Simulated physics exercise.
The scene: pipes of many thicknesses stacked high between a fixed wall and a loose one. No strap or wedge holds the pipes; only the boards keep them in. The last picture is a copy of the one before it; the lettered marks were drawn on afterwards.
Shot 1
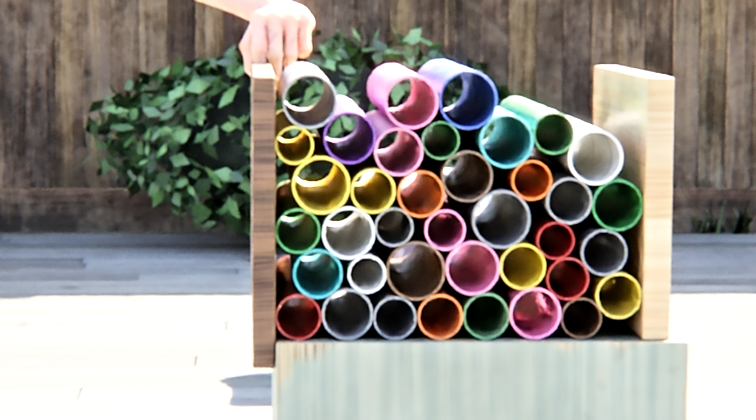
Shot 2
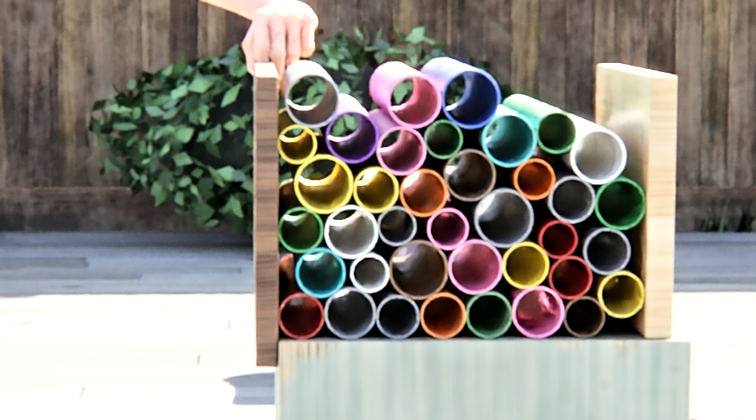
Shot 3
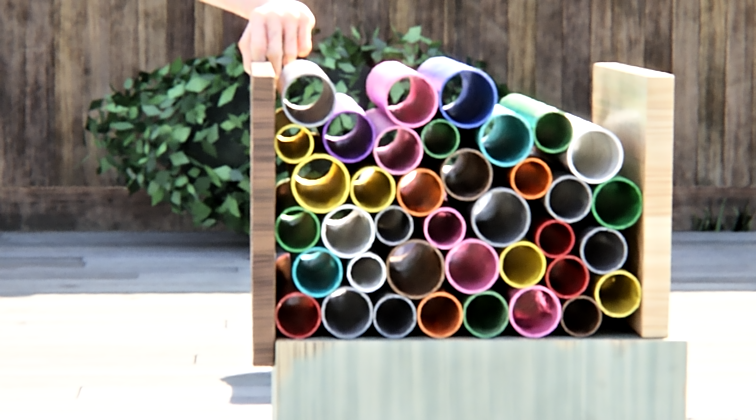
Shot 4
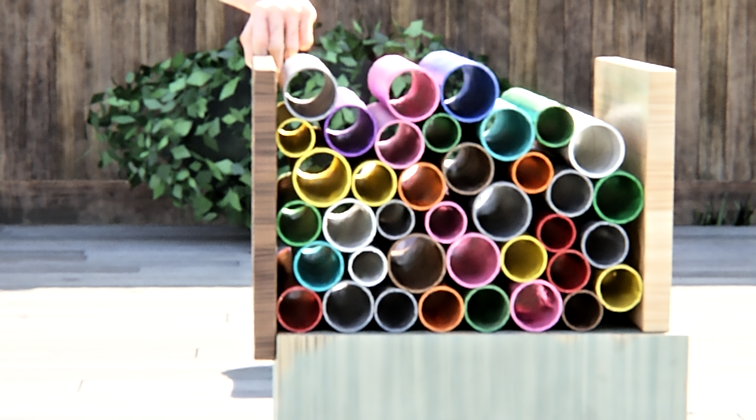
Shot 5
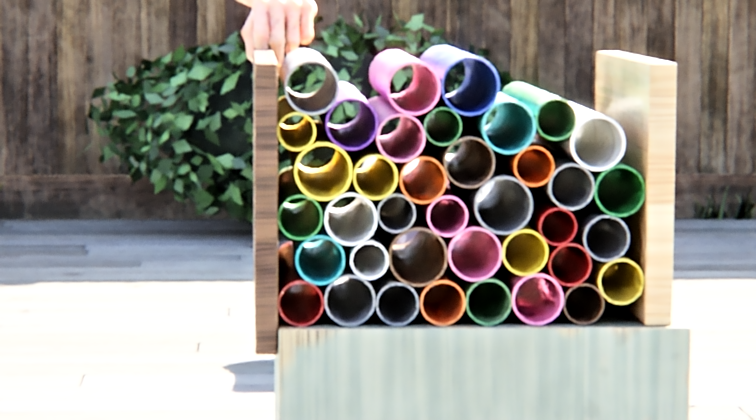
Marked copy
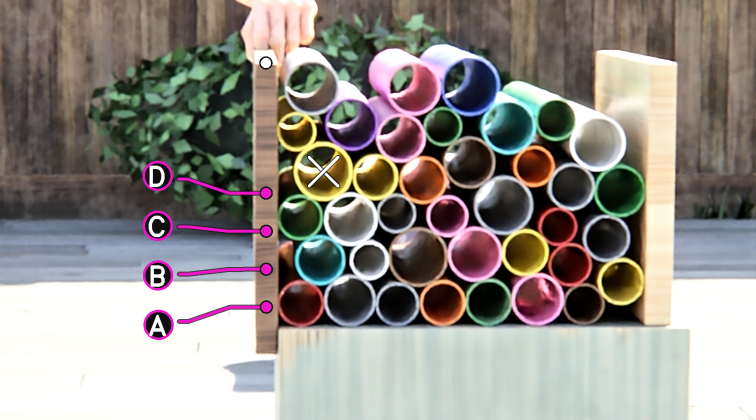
The clip opens on colourful pipes stacked between two upright side boards on a pale base, with a hand gripping the top of the left board. The stack and boards shift very slightly sideways, then rise a little together, the pipes keeping their arrangement while the hand stays on the board.
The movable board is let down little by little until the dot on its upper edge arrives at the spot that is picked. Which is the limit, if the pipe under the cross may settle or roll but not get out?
The lowest mark that will do is C.
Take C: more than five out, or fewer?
Fewer than five.
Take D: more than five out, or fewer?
At D, fewer than five.
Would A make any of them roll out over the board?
At A: Yes.
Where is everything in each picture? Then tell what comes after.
The first picture shows a grey pipe (604, 253); a pink pipe (445, 230); a grey pipe (569, 200).
The second picture shows a grey pipe (572, 199); a purple pipe (352, 137).
The third picture shows a pink pipe (411, 101); side board (262, 200).
The fourth picture shows a red pipe (299, 310); a pink pipe (535, 305).
The fifth picture shows a turquoise pipe (320, 260); a grey pipe (606, 239); a pink pipe (448, 216).
On the marked copy, A at (266, 307); B at (266, 269); C at (266, 231); D at (266, 193); the cross at (323, 172); the white dot at (265, 63).
Following C. Soon after the start, top of the board (277, 139).
Later, top of the board (278, 226).
In the end, top of the board (278, 230), two out over the board, the crossed one still inside.
As for the rest, A lets the crossed one out; B lets the crossed one out; D keeps the crossed one inside.
